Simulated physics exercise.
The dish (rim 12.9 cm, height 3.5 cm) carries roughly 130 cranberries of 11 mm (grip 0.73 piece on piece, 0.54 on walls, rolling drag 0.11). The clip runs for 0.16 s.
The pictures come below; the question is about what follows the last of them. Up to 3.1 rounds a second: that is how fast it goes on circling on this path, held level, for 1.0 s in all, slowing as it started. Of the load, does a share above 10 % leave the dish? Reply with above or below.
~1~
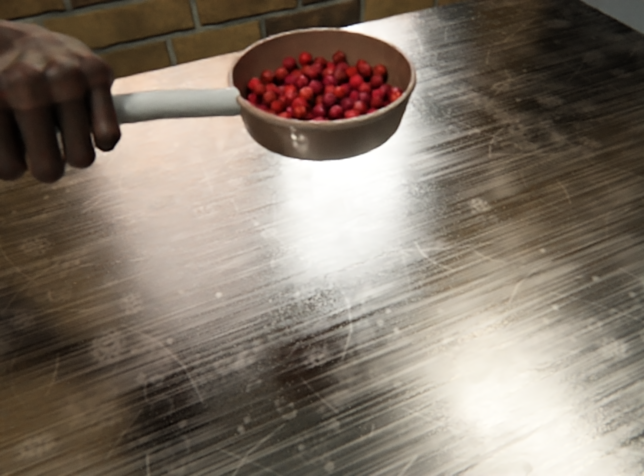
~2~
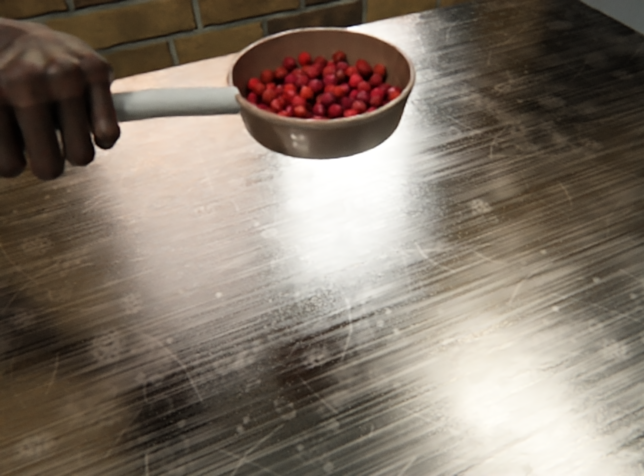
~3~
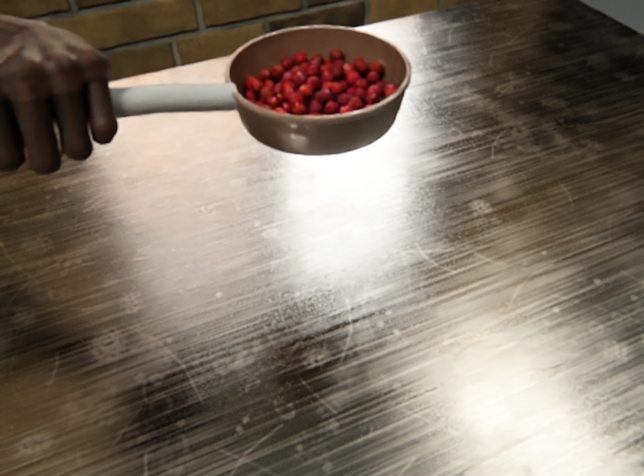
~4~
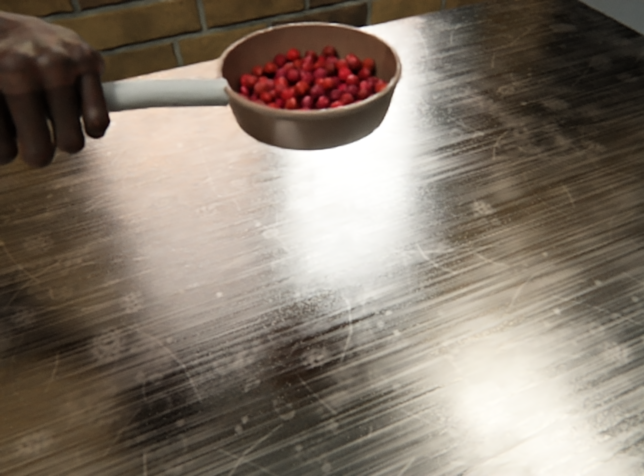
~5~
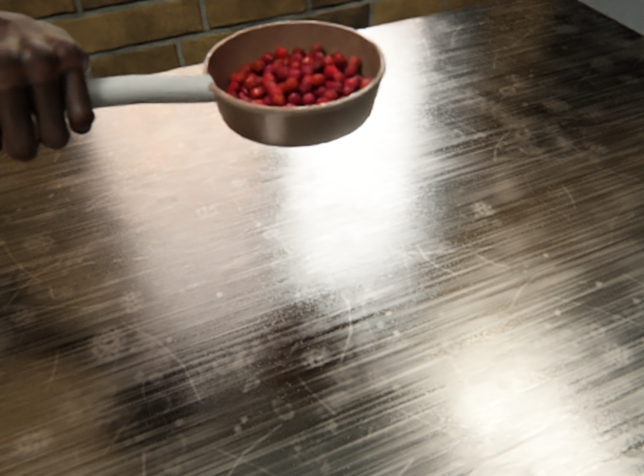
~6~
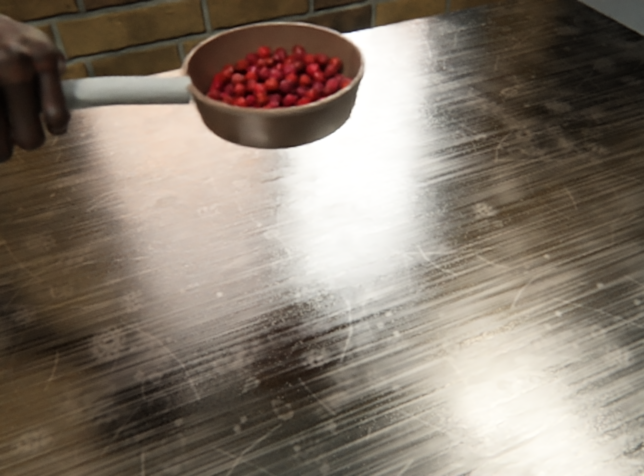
Below.
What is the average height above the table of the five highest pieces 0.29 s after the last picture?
Some 17 cm.
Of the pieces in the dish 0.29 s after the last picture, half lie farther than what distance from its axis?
It comes to around 3.5 cm.
Then, 0.29 s after the last picture, dish 100 %; middle of the pieces not yet landed near (313, 92).
Then, 0.53 s after the last picture, dish 100 %; middle of the pieces not yet landed near (318, 121).
Then, 0.75 s after the last picture, dish 100 %; middle of the pieces not yet landed near (250, 106).
Then, 0.96 s after the last picture, dish 100 %; middle of the pieces not yet landed near (248, 119).
In the end, dish 100 %.
